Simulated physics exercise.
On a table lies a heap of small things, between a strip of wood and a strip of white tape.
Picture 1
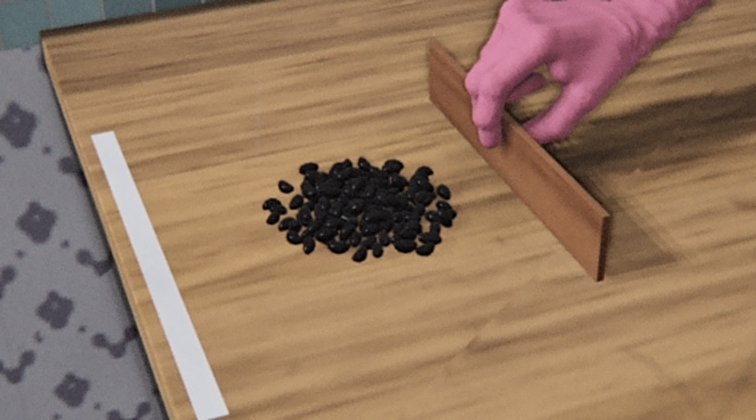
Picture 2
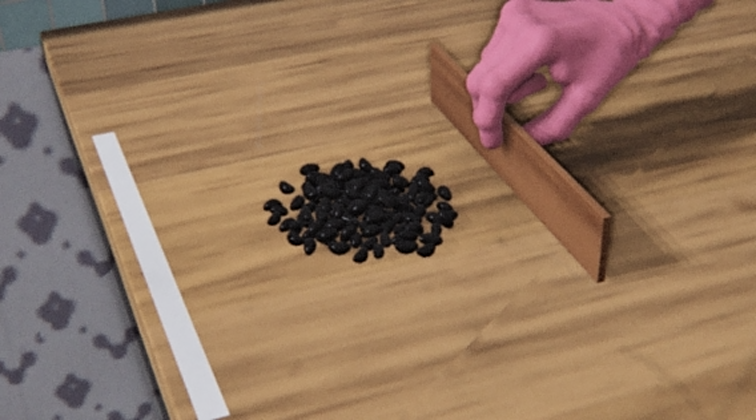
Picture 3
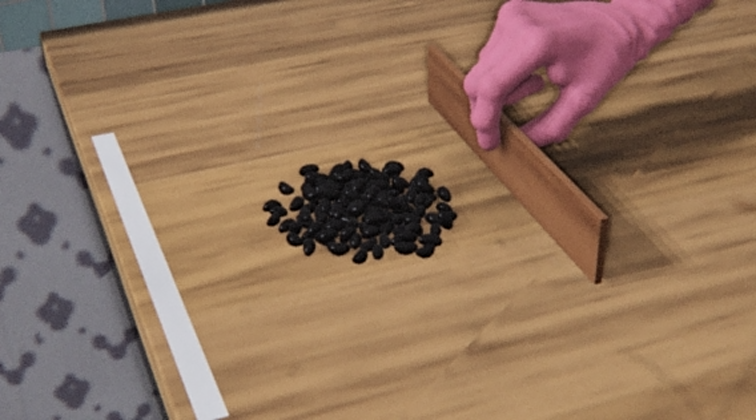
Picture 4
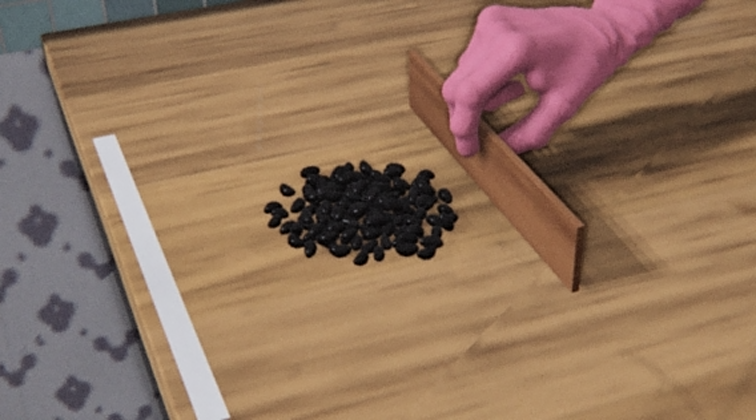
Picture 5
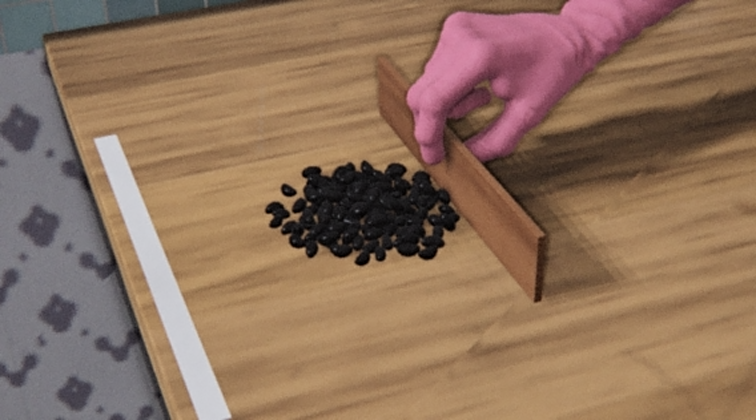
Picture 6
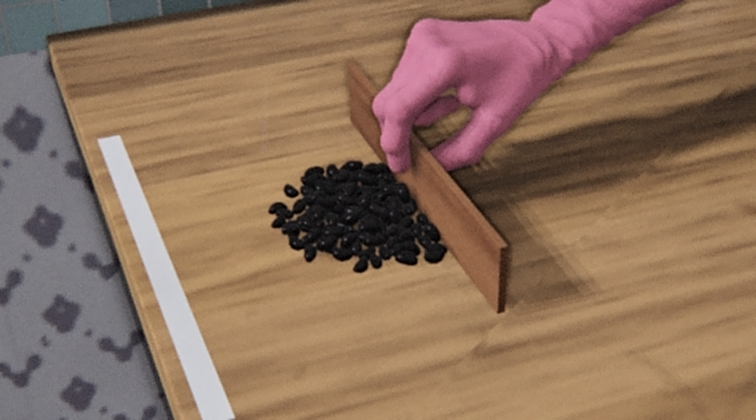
Pink-gloved hand sliding an upright strip of wood leftward across a wooden table, meeting and pushing the edge of a black bean heap.
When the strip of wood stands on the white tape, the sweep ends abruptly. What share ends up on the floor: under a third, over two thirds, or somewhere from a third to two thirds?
Over two thirds.
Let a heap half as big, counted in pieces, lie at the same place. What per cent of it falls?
About 100 in a hundred.
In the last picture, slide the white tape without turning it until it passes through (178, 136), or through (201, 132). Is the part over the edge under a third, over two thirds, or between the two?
Try 1 - less than a third; try 2 - below one third.
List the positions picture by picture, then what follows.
Strip of wood (588, 232), at rest; white tape (107, 145), right by the edge; edge at (122, 267); the heap (364, 206), black beans, in the first picture.
Strip of wood (589, 233), at rest, in the second picture.
Strip of wood (587, 234); the heap (364, 207), in the third picture.
Strip of wood (564, 242), in the fourth picture.
Strip of wood (526, 252); the heap (367, 209), in the fifth picture.
Strip of wood (489, 262); white tape (113, 149); edge at (128, 270); the heap (356, 212), roughly two thirds pushed along, in the sixth picture.
Just after the last frame, strip of wood still moving, near (274, 173); heap all on the table, its front near (166, 251).
A moment on, strip of wood stopped at the white tape; heap the larger part over the edge.
Further on, strip of wood stopped at the white tape; heap almost all over the edge.
When it is over, strip of wood stopped at the white tape; heap almost all over the edge.
